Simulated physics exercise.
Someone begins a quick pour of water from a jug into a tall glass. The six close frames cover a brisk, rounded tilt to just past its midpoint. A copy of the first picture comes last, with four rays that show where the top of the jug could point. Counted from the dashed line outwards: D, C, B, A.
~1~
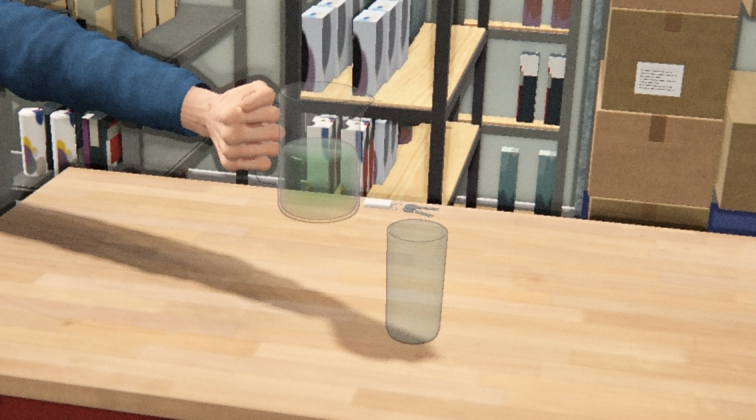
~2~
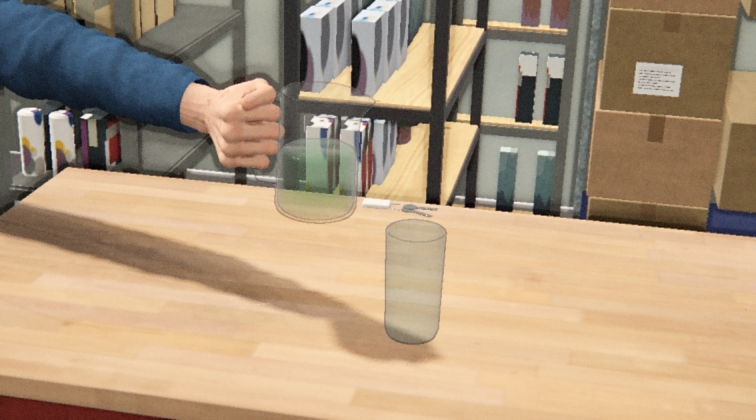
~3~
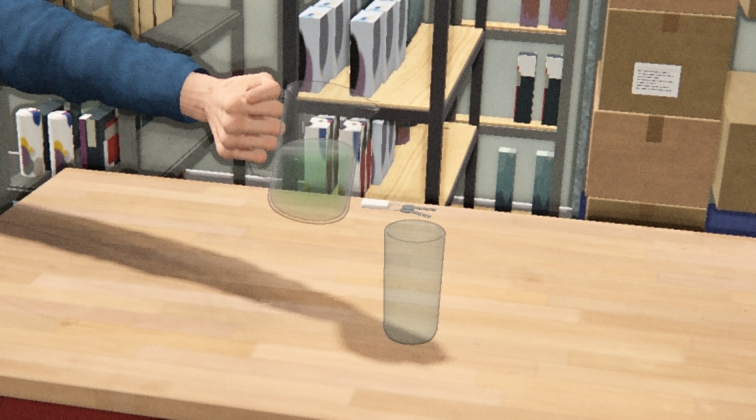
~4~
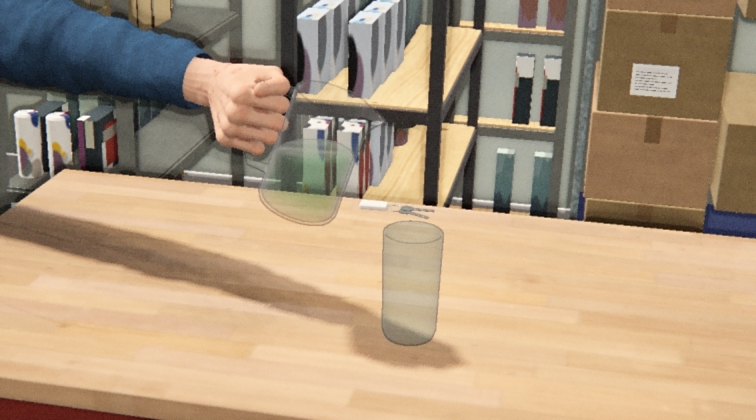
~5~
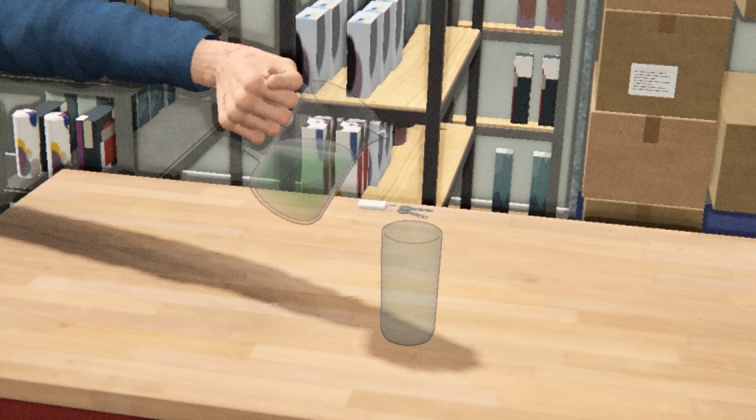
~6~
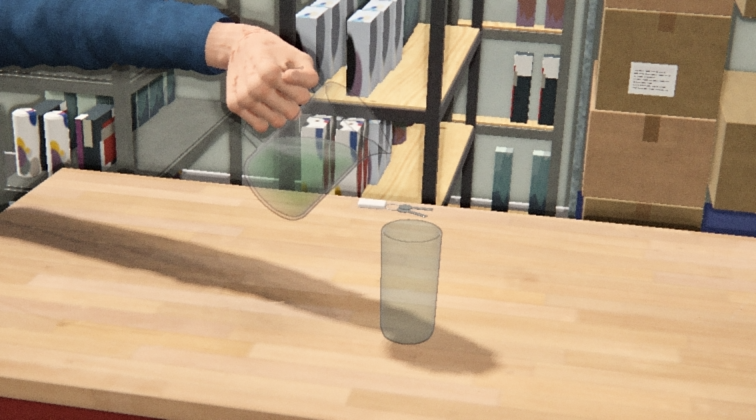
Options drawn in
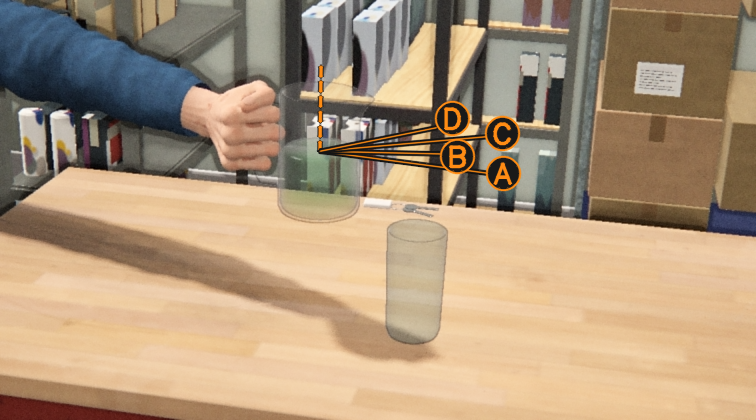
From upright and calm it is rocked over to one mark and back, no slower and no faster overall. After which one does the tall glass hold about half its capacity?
C beats the others.
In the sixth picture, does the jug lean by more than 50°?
No.
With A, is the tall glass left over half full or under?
Over.
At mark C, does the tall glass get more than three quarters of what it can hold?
No, less.
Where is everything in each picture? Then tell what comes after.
Upright, lip at (373, 99); rim of the tall glass round (418, 230); nothing has left yet, in the first picture.
Tipped about 2°, lip at (374, 102); nothing has left yet, in the second picture.
Tipped about 8°, lip at (378, 109); nothing has left yet, in the third picture.
Tipped about 18°, lip at (383, 121); nothing has left yet, in the fourth picture.
Tipped about 30°, lip at (388, 136); nothing has left yet, in the fifth picture.
Tipped about 42°, lip at (390, 151); nothing has left yet, in the sixth picture.
On the marked copy, A at (486, 173); B at (440, 153); C at (486, 136); D at (436, 127).
With A, the tall glass ends with about 83 % of what it can hold.
With B, the tall glass ends with about 68 % of what it can hold.
With C, the tall glass ends with about 52 % of what it can hold.
With D, the tall glass ends with about 35 % of what it can hold.
